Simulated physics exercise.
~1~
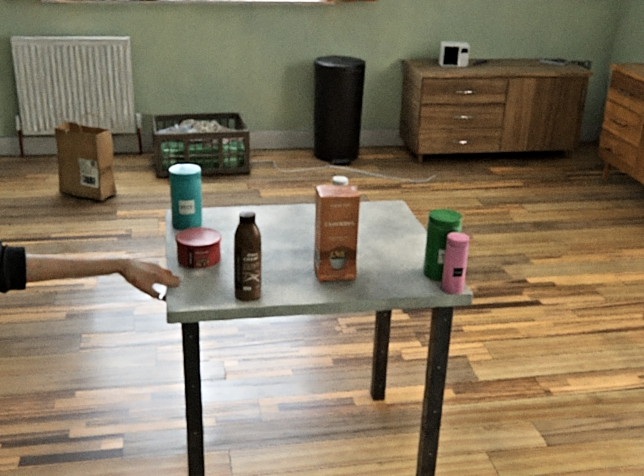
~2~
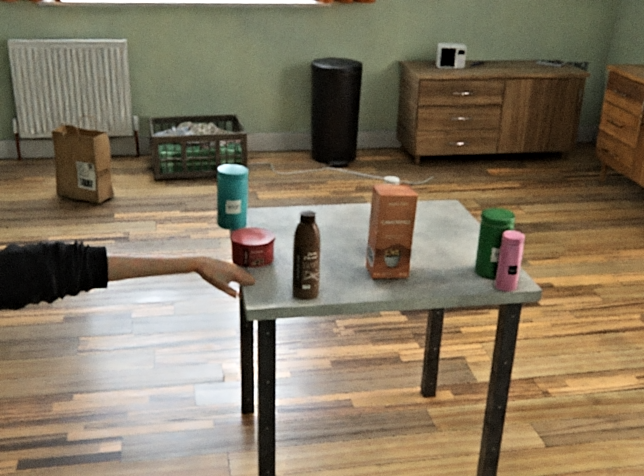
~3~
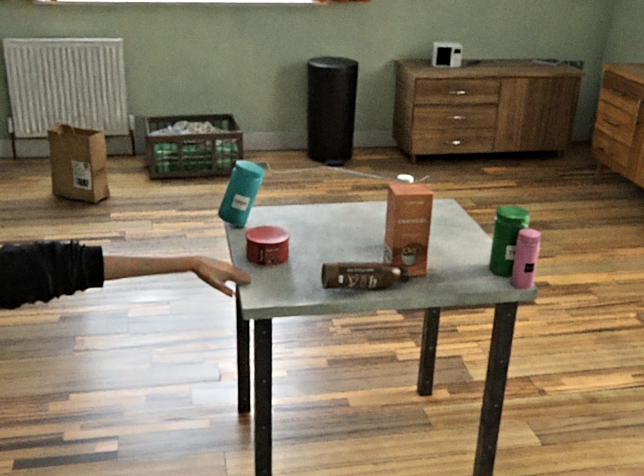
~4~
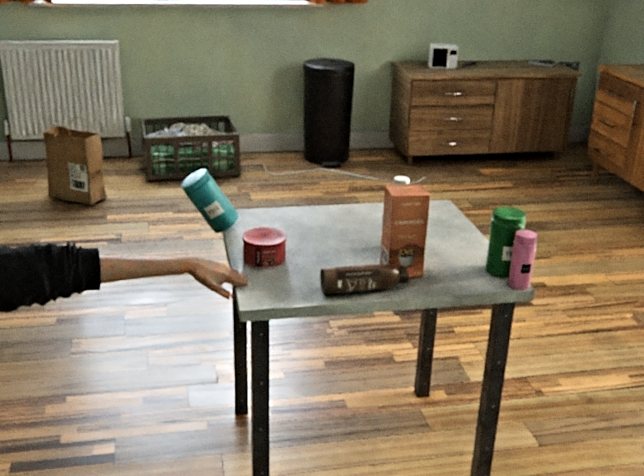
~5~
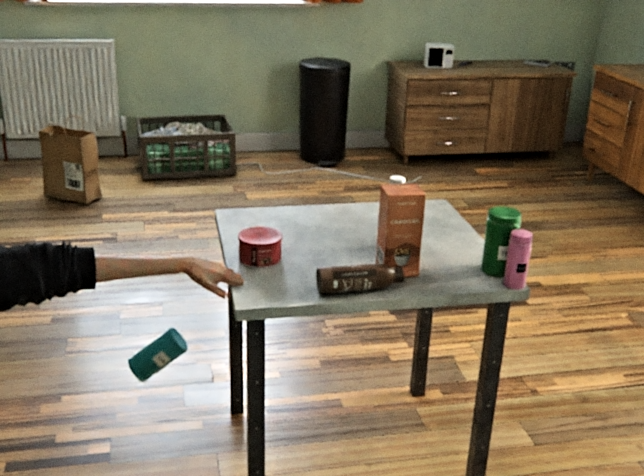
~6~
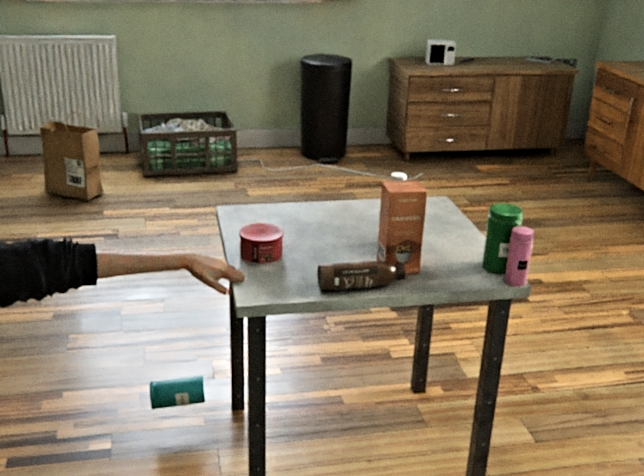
A turquoise jar tipped over the left edge of a small table and dropped below it, ending on its side, after a hand shoved the table right. The brown bottle toppled onto the tabletop, while the carton, red tub, green jar and pink shaker stayed on.
